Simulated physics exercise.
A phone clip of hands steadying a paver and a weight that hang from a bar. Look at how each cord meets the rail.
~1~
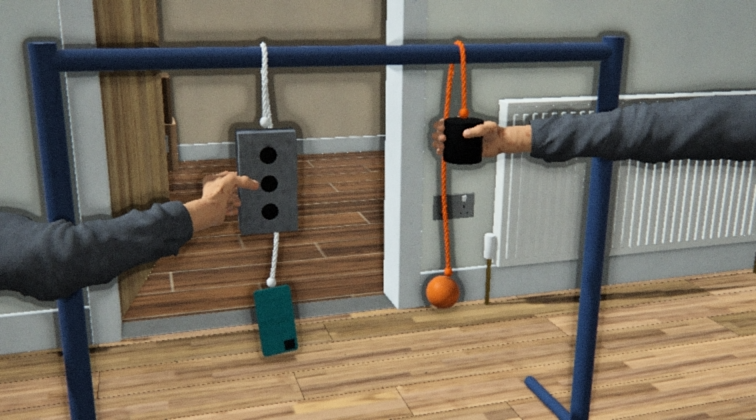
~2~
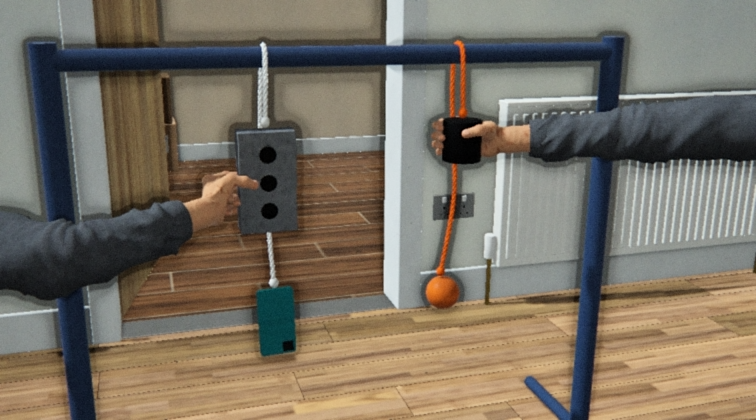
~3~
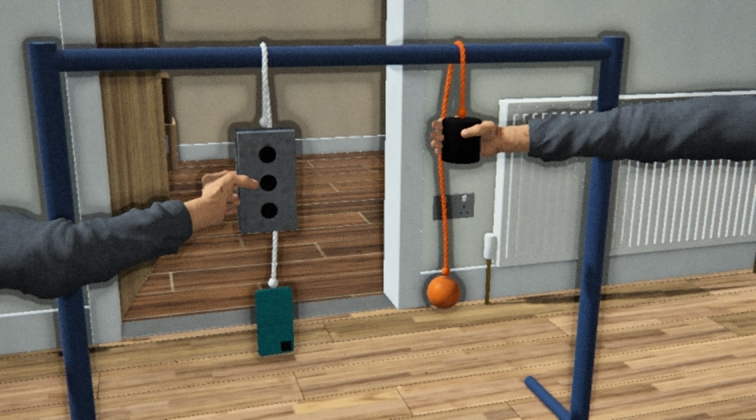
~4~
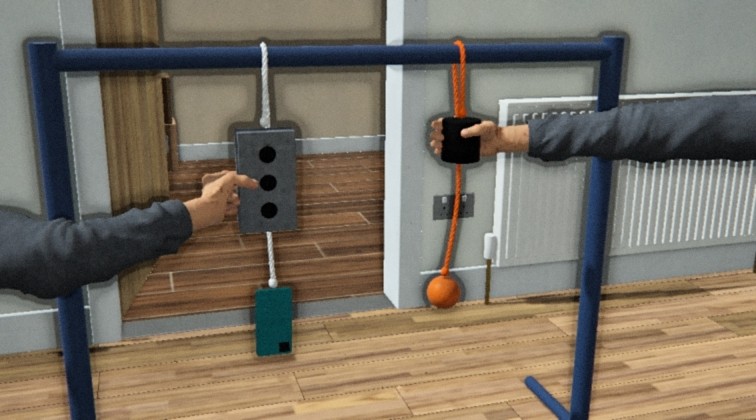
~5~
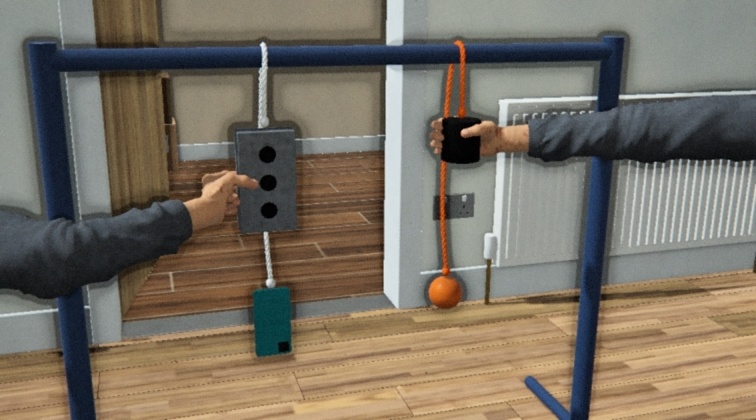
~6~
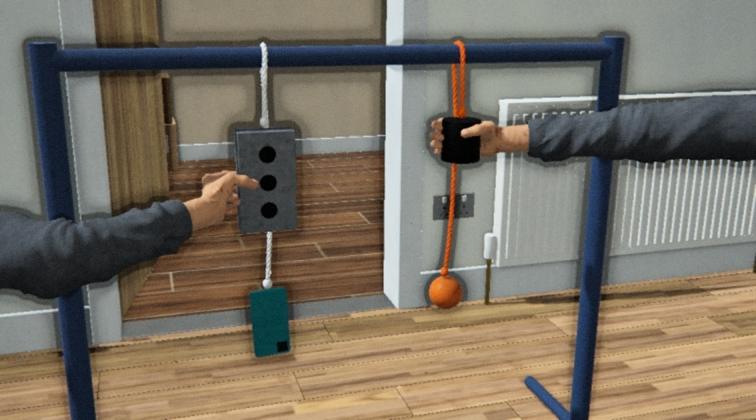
The clip opens on a blue rail with a white cord, a grey block and a teal object at left, and an orange cord and ball at right. One hand touches the block and another grips a black object, both staying still, while the teal object and ball shift very slightly.
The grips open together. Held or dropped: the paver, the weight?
Outcome: The paver pulls its rope through and the weight runs down to the floor.
Then, 0.36 s past the final frame, paver dropping near (272, 316); weight dropping near (455, 267).
Then, 0.68 s past the final frame, paver on the floor; weight on the floor.
When it is over, paver on the floor; weight on the floor. The paver runs down to the floor and the weight drops.
